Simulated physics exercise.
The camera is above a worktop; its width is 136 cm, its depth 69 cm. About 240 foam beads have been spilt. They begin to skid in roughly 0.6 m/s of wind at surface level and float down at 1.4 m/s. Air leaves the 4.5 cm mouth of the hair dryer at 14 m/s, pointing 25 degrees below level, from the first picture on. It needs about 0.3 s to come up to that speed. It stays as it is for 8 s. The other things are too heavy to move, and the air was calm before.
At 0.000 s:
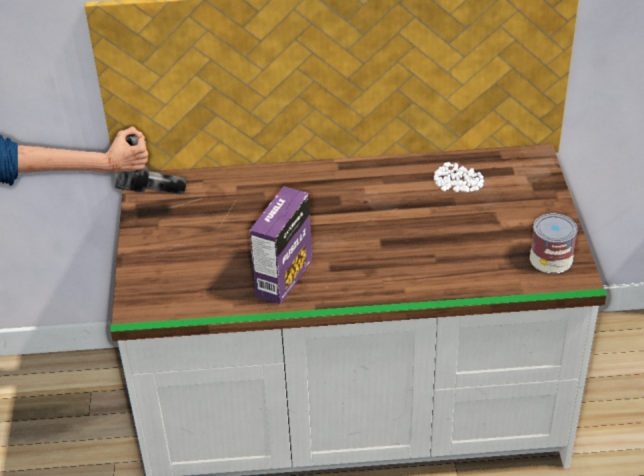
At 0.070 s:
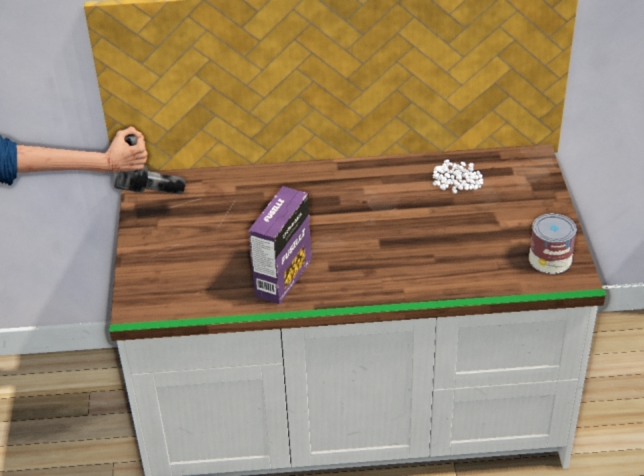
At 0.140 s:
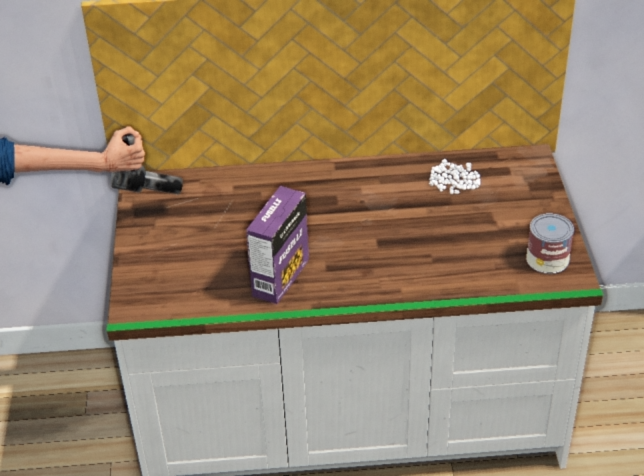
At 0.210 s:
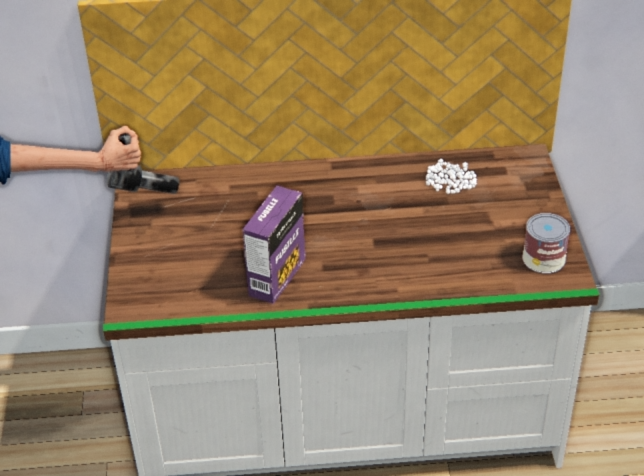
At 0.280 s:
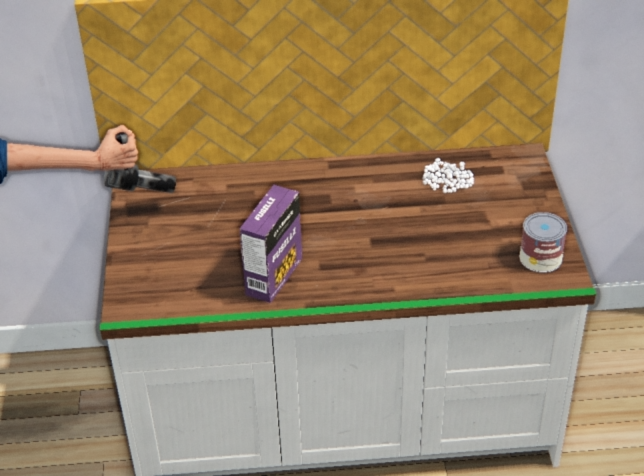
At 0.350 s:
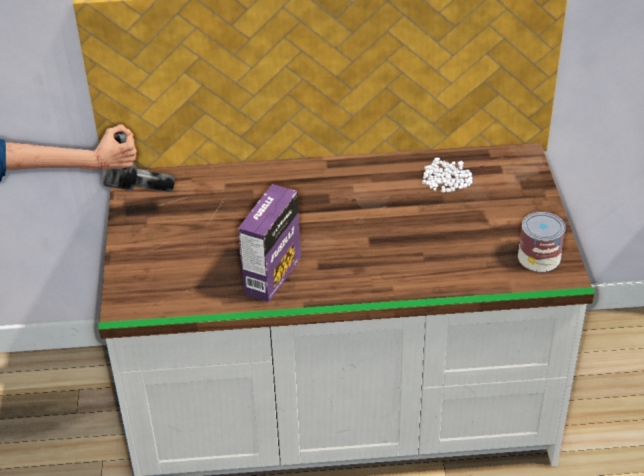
A hand holds a hair dryer over a wooden worktop while the white beads stay still.
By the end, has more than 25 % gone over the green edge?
More than a quarter over the green edge: No.
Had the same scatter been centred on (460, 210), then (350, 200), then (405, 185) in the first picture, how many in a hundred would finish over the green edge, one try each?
In that order: 0 %, 5 %, 0 %.
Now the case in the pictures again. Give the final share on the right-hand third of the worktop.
Near 0 %.
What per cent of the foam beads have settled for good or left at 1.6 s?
About 100 %.
After 1.6 s, 0 % are over the green edge; 100 % have settled or left.
After 2.6 s, 0 % are over the green edge; 100 % have settled or left.
After 4.4 s, 0 % are over the green edge; 100 % have settled or left.
After 8.0 s, at the end, 0 % are over the green edge.
